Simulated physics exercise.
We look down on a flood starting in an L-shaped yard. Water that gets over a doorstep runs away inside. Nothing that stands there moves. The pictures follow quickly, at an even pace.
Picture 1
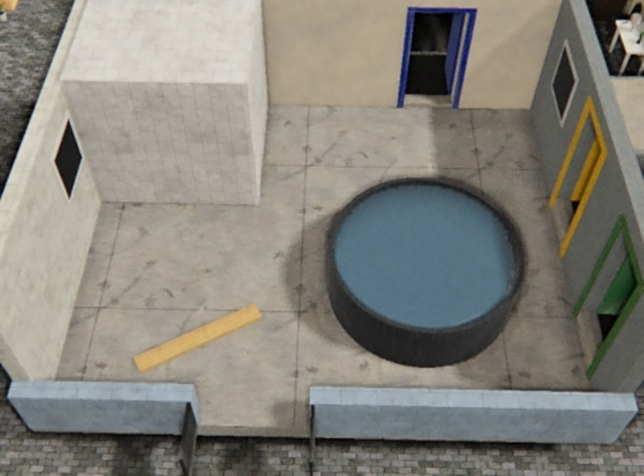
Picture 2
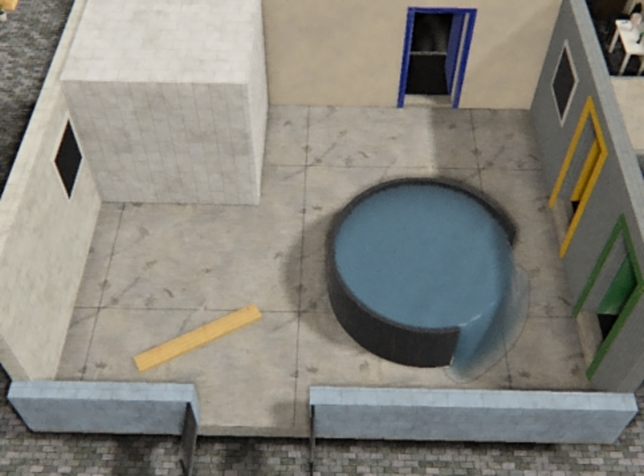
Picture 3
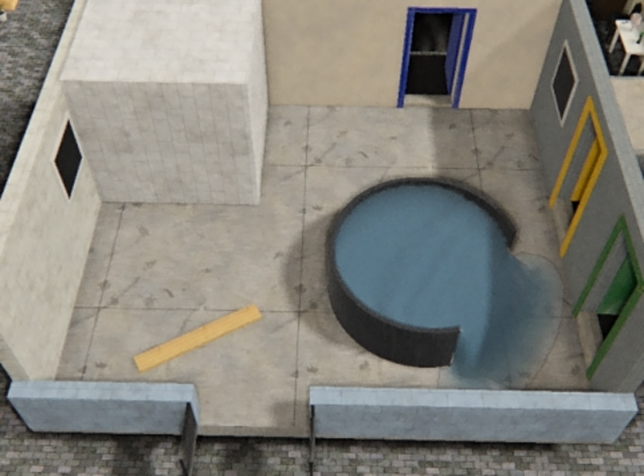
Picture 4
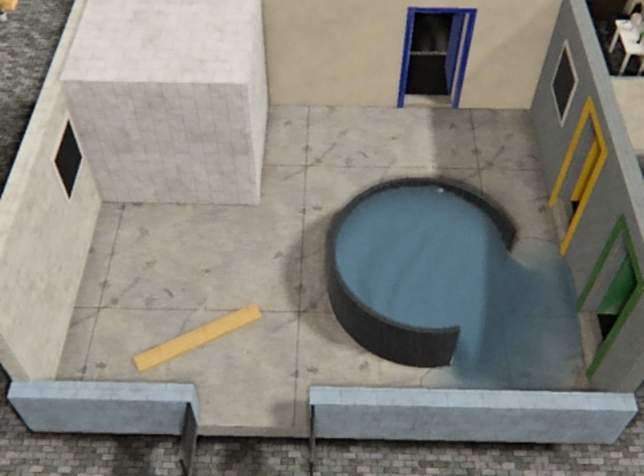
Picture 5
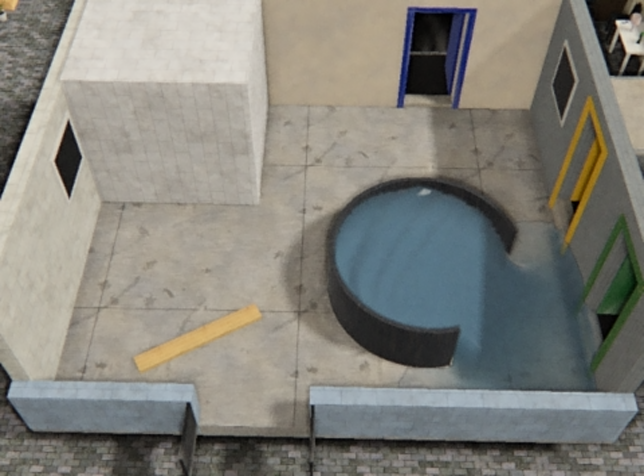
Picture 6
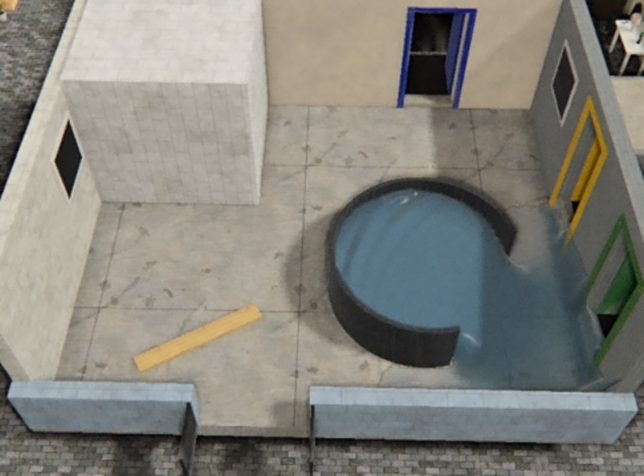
In a walled yard, a round pool's side opens and water spreads out rightward.
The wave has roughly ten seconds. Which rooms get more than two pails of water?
The green door takes more than that; the yellow door stays under that; the blue door takes more than that.
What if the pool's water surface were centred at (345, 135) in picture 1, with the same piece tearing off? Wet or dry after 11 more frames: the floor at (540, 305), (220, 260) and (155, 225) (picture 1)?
In that order: Under water, clear, clear.
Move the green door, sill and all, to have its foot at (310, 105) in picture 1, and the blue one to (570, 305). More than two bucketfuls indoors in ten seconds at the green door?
Then: The green one keeps below it.
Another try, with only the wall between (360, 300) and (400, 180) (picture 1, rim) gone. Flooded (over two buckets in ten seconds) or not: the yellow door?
The yellow one holds.
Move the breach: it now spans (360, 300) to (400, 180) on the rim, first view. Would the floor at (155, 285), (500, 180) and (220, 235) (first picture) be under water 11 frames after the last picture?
In that order: Covered, clear, flooded.
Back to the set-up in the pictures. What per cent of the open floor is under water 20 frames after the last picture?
I make it 70 per cent.
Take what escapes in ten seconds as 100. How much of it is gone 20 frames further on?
I make it 65 per cent.
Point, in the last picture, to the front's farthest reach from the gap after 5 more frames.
At about (527, 123).
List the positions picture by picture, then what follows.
The round pool at (426, 252) is whole and still, in the first frame.
Water pours out at (503, 315) and has run to (458, 378), in the second frame.
Water pours out at (503, 316) and has run to (546, 263), in the third frame.
Water pours out at (502, 318) and has run to (558, 248), in the fourth frame.
The front is at (553, 228), out from the gap at (502, 318), in the fifth frame.
Water pours out at (502, 319) and has run to (549, 205), in the sixth frame.
A moment on, water covers 25 % of the floor; the green door far over two buckets in, the yellow door under two buckets in, the blue door not reached.
Next, water covers 40 % of the floor; the green door far over two buckets in, the yellow door under two buckets in, the blue door wet at the sill, nothing in.
Then, water covers 70 % of the floor; the green door far over two buckets in, the yellow door under two buckets in, the blue door under two buckets in.
Later, water covers 90 % of the floor; the green door far over two buckets in, the yellow door under two buckets in, the blue door far over two buckets in.
In the end, water covers 95 % of the floor; the green door far over two buckets in, the yellow door under two buckets in, the blue door far over two buckets in.
